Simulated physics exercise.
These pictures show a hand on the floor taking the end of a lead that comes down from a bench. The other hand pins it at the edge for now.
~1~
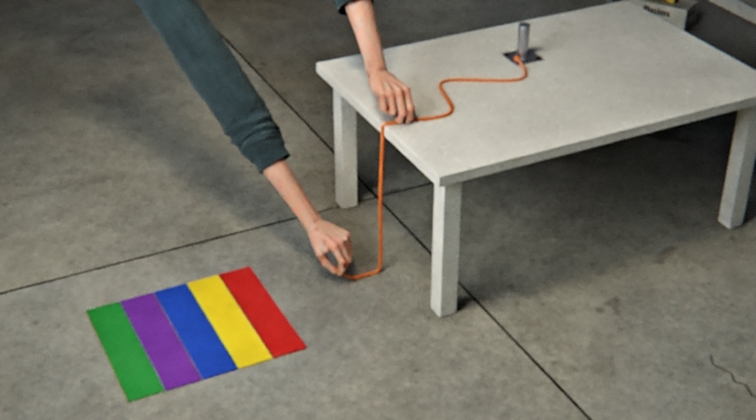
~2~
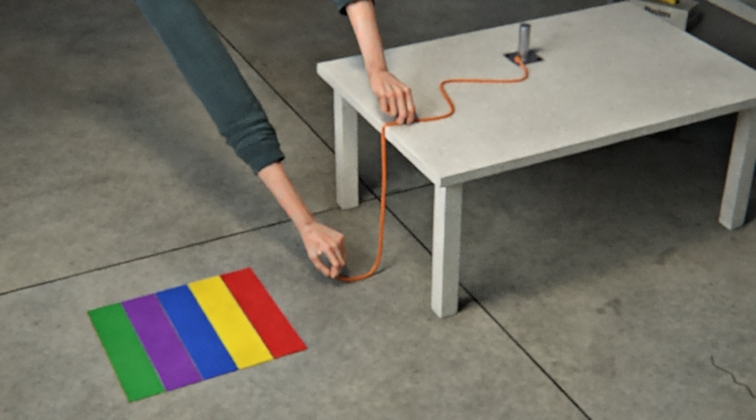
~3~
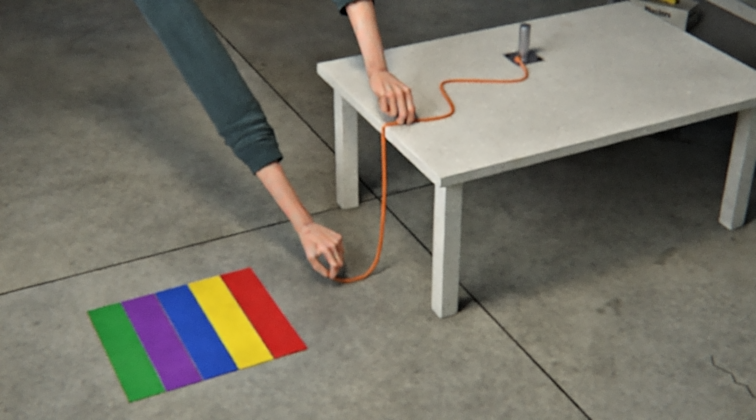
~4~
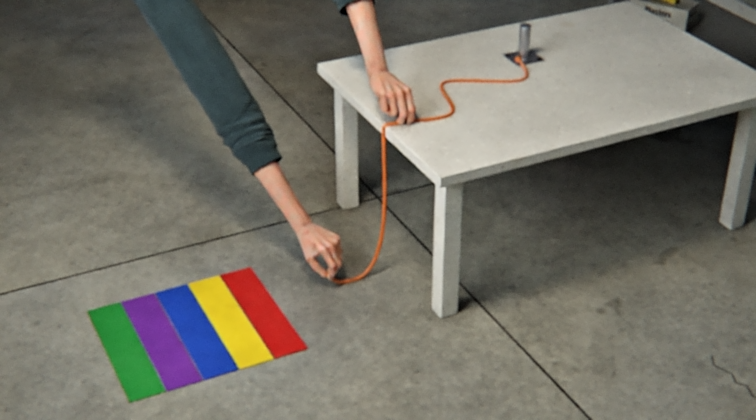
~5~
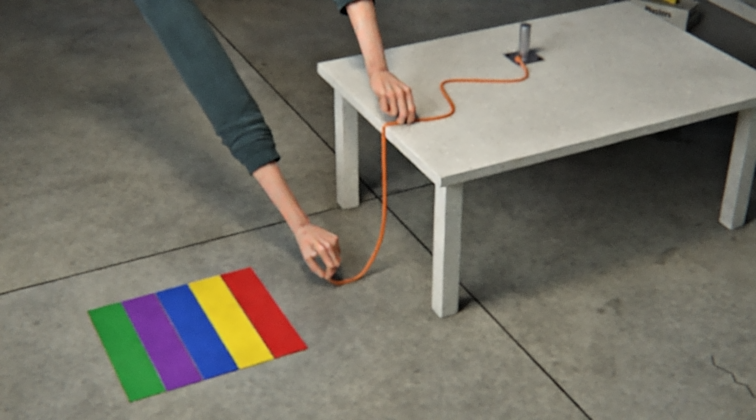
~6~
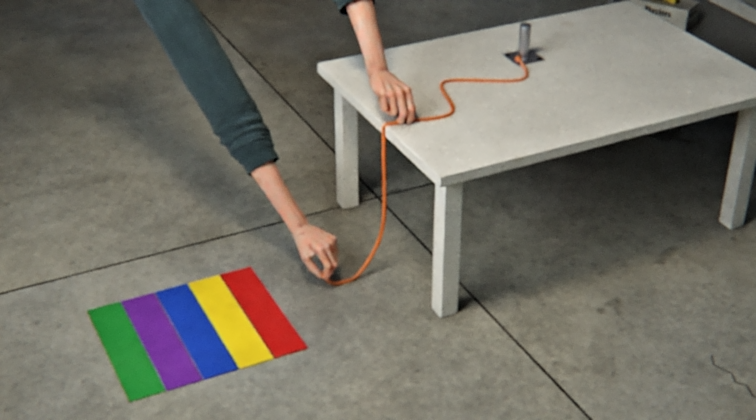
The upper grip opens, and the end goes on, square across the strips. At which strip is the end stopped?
Over purple.
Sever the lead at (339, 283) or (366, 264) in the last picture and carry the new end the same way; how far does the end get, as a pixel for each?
In that order: (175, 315) and (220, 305).
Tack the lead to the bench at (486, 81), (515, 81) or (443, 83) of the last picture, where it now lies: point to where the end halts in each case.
About (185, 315), (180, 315) and (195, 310).
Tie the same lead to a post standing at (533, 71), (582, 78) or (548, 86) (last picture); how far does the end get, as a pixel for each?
In that order: (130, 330), (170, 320) and (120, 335).
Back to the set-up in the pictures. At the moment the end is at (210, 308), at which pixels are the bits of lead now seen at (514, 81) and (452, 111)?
About (473, 75), and the other about (373, 120).
Early on, end near (210, 308); over yellow.
Midway, end near (171, 318); over purple.
At the end of the slack, end near (147, 325); over purple. The end stops over the purple strip.
